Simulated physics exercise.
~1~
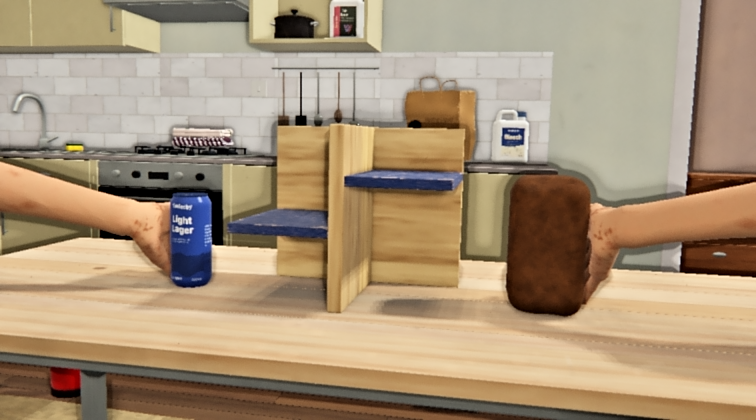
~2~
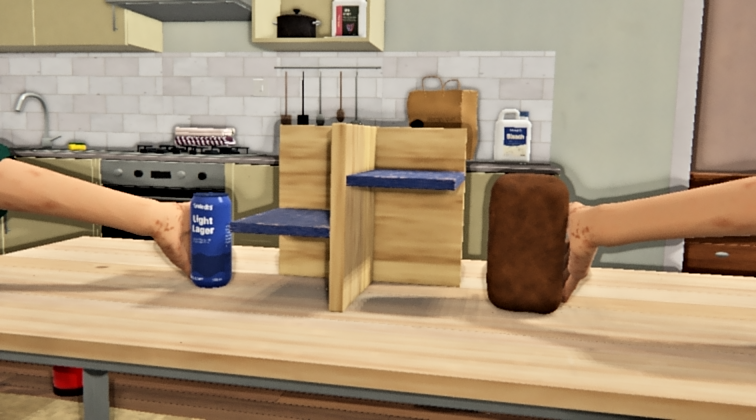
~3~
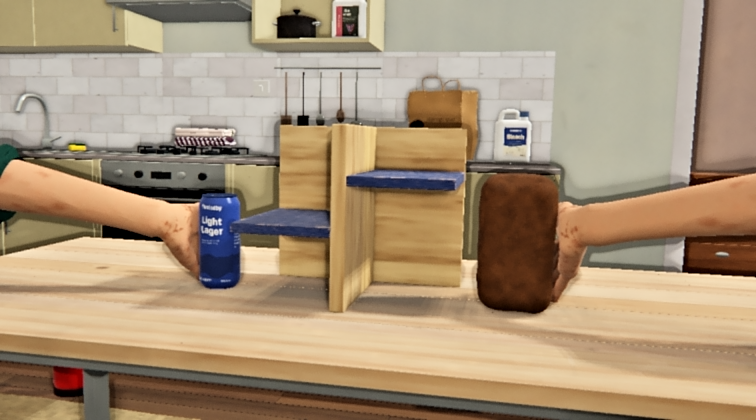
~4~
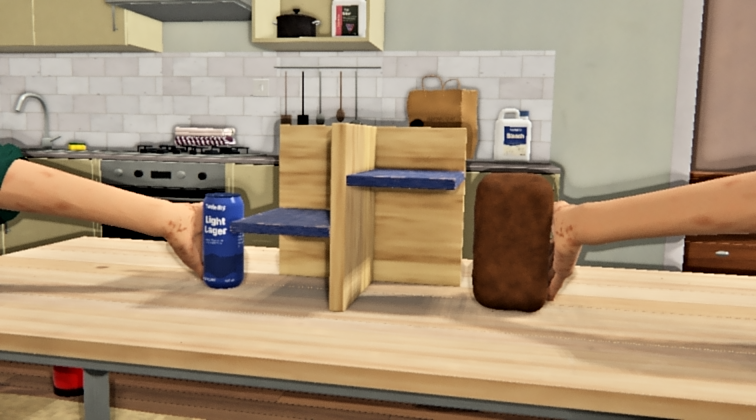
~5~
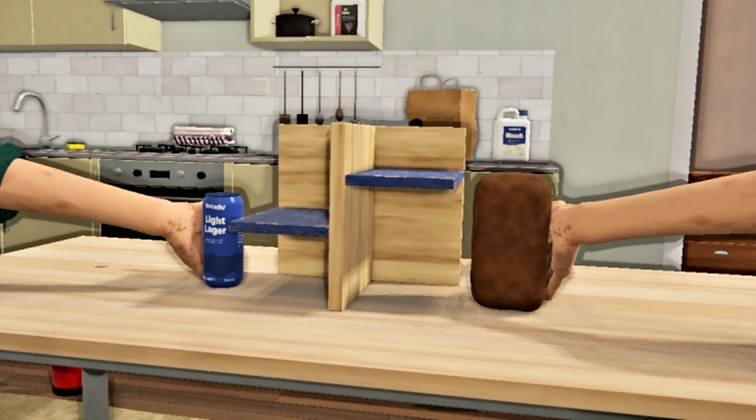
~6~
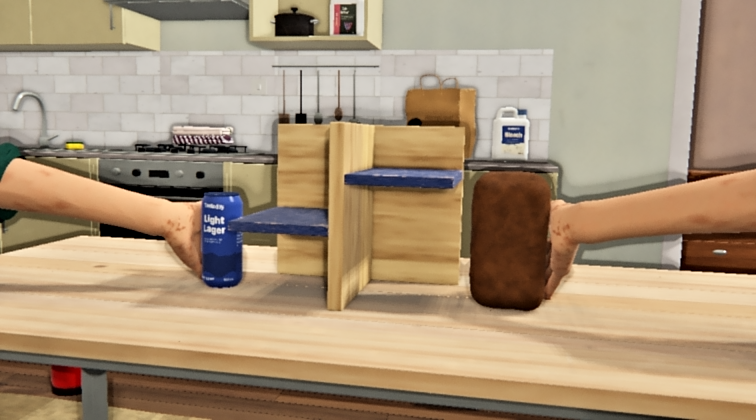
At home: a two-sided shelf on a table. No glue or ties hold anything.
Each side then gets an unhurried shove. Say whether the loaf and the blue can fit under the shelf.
Well, the loaf does not fit, and as for the blue can, it does not fit.
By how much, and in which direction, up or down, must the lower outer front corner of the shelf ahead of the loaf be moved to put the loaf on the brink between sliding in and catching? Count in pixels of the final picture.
16 pixels upward.
Then, 0.18 s past the last view, loaf sliding up to the opening near (504, 239); blue can sliding up to the opening near (226, 240).
Then, 0.24 s past the last view, loaf sliding up to the opening near (496, 239); blue can sliding up to the opening near (232, 240).
Then, 0.44 s past the last view, loaf stopped at the opening near (494, 239); blue can stopped at the opening near (234, 241).
Finally, the loaf stops at the shelf, near (494, 239); the blue can stops at the shelf, near (234, 240).
